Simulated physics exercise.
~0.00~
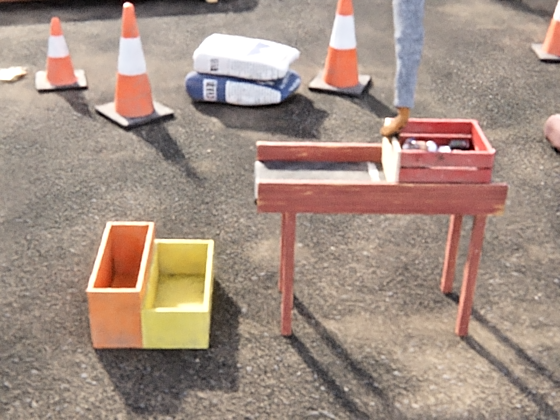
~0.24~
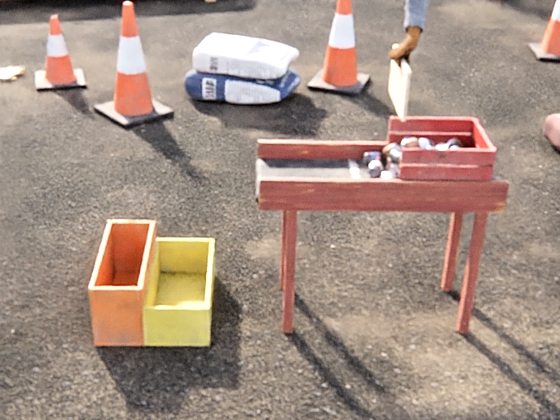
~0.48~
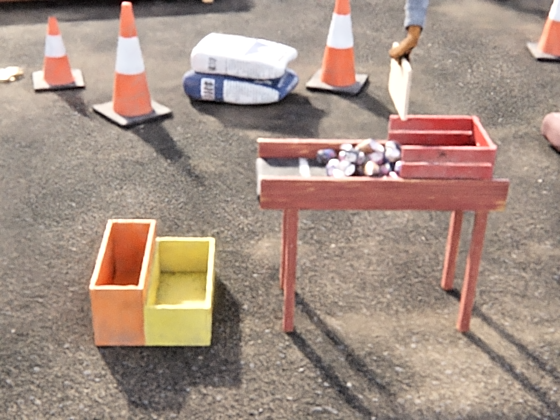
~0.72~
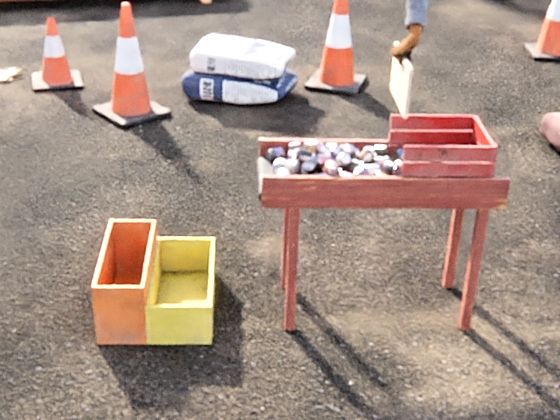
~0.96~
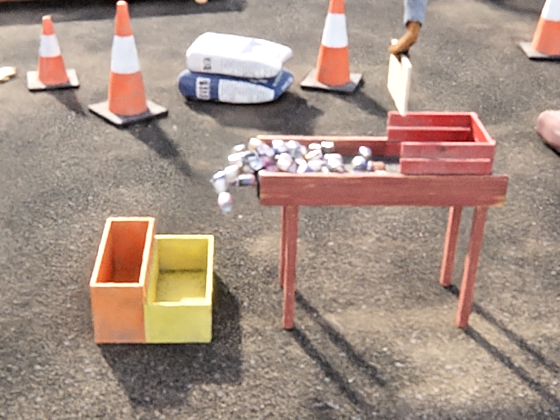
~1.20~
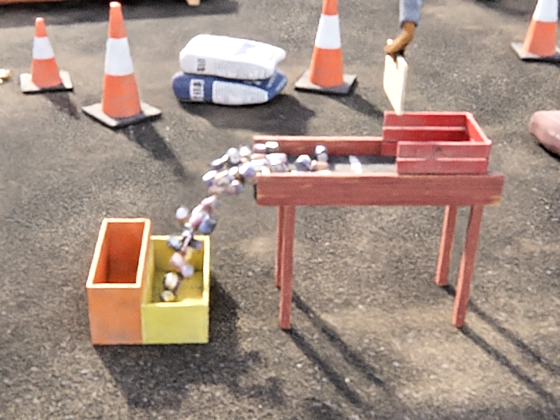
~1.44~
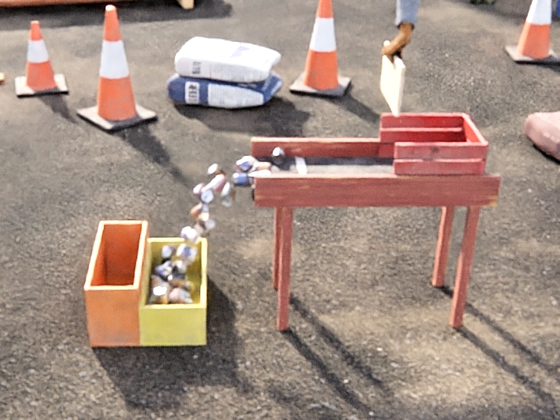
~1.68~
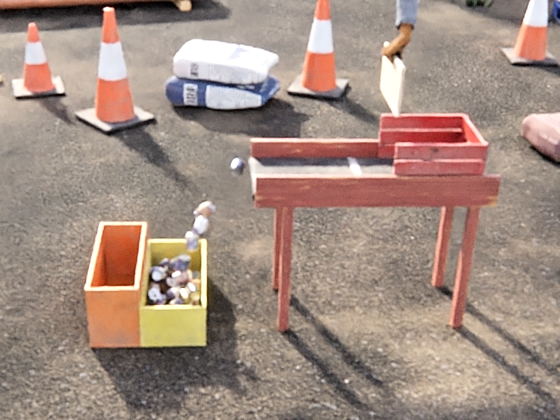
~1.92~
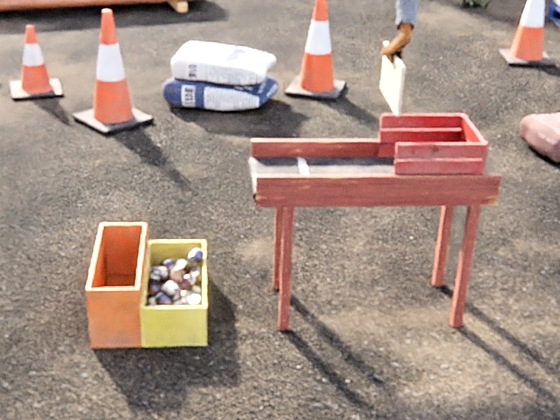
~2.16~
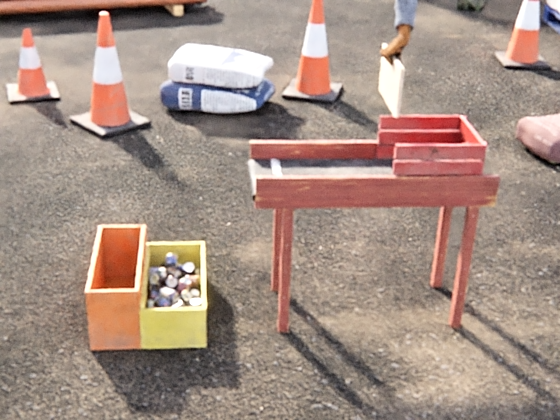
Small cans sliding left from a red pen along a raised belt after a hand lifts the gate, all landing in the yellow box.
